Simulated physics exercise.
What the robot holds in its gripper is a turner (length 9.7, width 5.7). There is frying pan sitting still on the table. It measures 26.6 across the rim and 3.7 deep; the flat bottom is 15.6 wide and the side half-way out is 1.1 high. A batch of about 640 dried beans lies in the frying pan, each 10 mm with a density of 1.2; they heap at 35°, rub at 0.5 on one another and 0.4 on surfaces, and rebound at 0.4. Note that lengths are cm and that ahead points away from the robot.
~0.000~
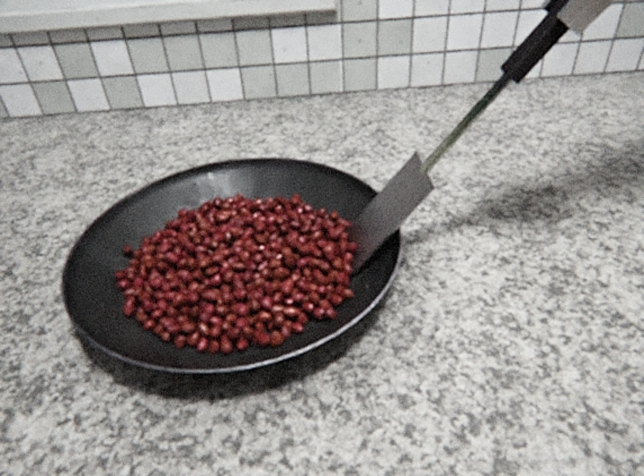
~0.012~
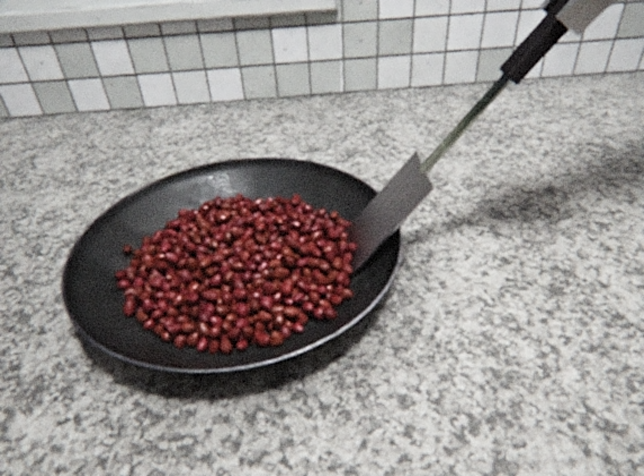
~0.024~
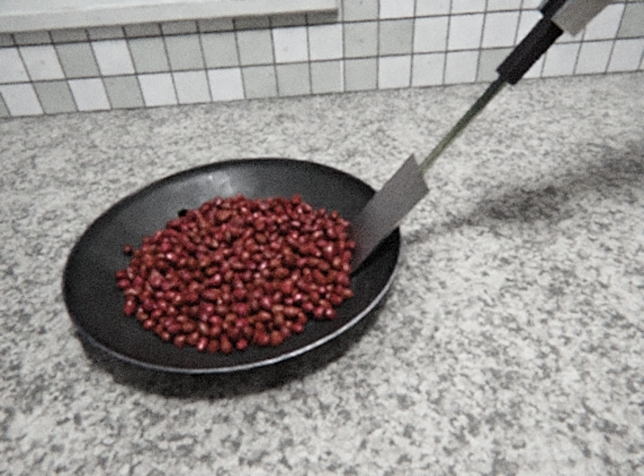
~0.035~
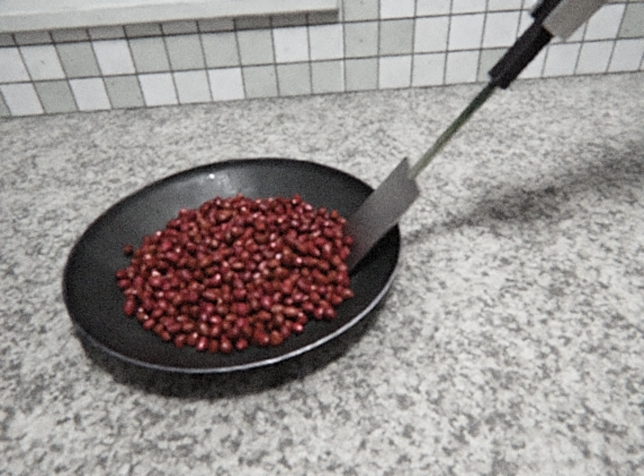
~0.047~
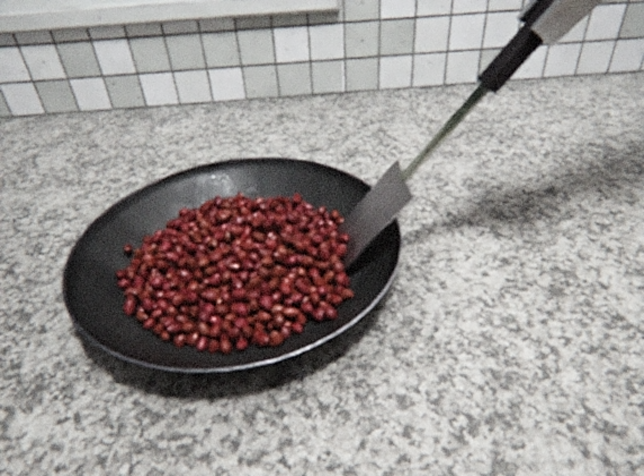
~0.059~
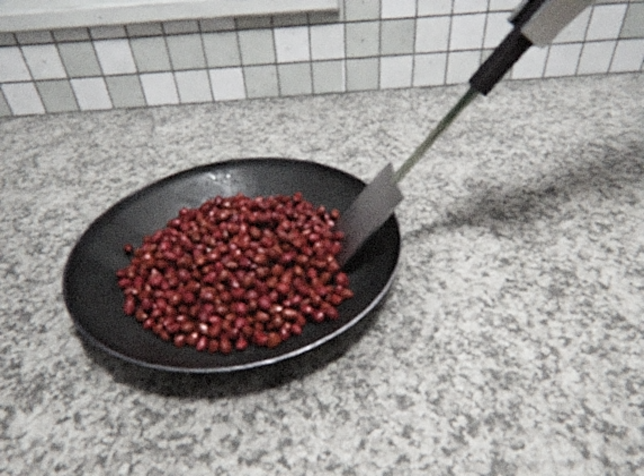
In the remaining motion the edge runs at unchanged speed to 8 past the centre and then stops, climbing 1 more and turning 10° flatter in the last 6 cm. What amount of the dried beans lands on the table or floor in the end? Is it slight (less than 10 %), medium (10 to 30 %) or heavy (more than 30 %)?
Slight.
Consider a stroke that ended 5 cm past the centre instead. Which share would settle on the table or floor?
In that case about 0 percent ends on the table or floor.
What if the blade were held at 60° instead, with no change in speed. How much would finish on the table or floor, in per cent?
My guess is close to 5 per cent.
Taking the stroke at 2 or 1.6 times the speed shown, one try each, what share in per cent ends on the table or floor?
I'd say near 15 and then near 10 per cent.
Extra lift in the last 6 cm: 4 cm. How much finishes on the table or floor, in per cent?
Some 0 in a hundred.
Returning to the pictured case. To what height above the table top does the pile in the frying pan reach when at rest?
Top of the heap: Roughly 5.0 cm above the table top.
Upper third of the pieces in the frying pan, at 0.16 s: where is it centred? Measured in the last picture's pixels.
I'd point to about (222, 251).
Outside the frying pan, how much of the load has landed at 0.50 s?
I'd say close to 5 in a hundred.
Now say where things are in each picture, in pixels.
In the first frame, turner top edge at (426, 168), sloping 52°; upper third of the load around (245, 252), from x 120 to 350, top at y 200; 635 in the frying pan.
In the second frame, turner top edge at (425, 168), sloping 52°; upper third of the load around (243, 252), from x 120 to 350, top at y 200.
In the third frame, turner top edge at (421, 170), sloping 52°; upper third of the load around (245, 252), from x 120 to 350, top at y 200.
In the fourth frame, turner top edge at (414, 173), sloping 52°; upper third of the load around (245, 251), from x 120 to 350, top at y 200.
In the fifth frame, turner top edge at (405, 176), sloping 52°; upper third of the load around (249, 251), from x 120 to 350, top at y 200.
In the sixth frame, turner top edge at (397, 178), sloping 52°; upper third of the load around (252, 249), from x 120 to 345, top at y 200; 635 in the frying pan.
By 0.16 s, sloping 52°, highest piece 4 above the table; 635 in the frying pan.
By 0.25 s, sloping 49°, highest piece 5 above the table; 635 in the frying pan.
By 0.50 s, sloping 42°, highest piece 5 above the table; 595 in the frying pan, 39 on the table or floor, 1 on the blade or in flight.
By 1.55 s, sloping 42°, highest piece 5 above the table; 594 in the frying pan, 41 on the table or floor.
Final count, 594 in the frying pan, 41 on the table or floor. That is 6 % on the table or floor.
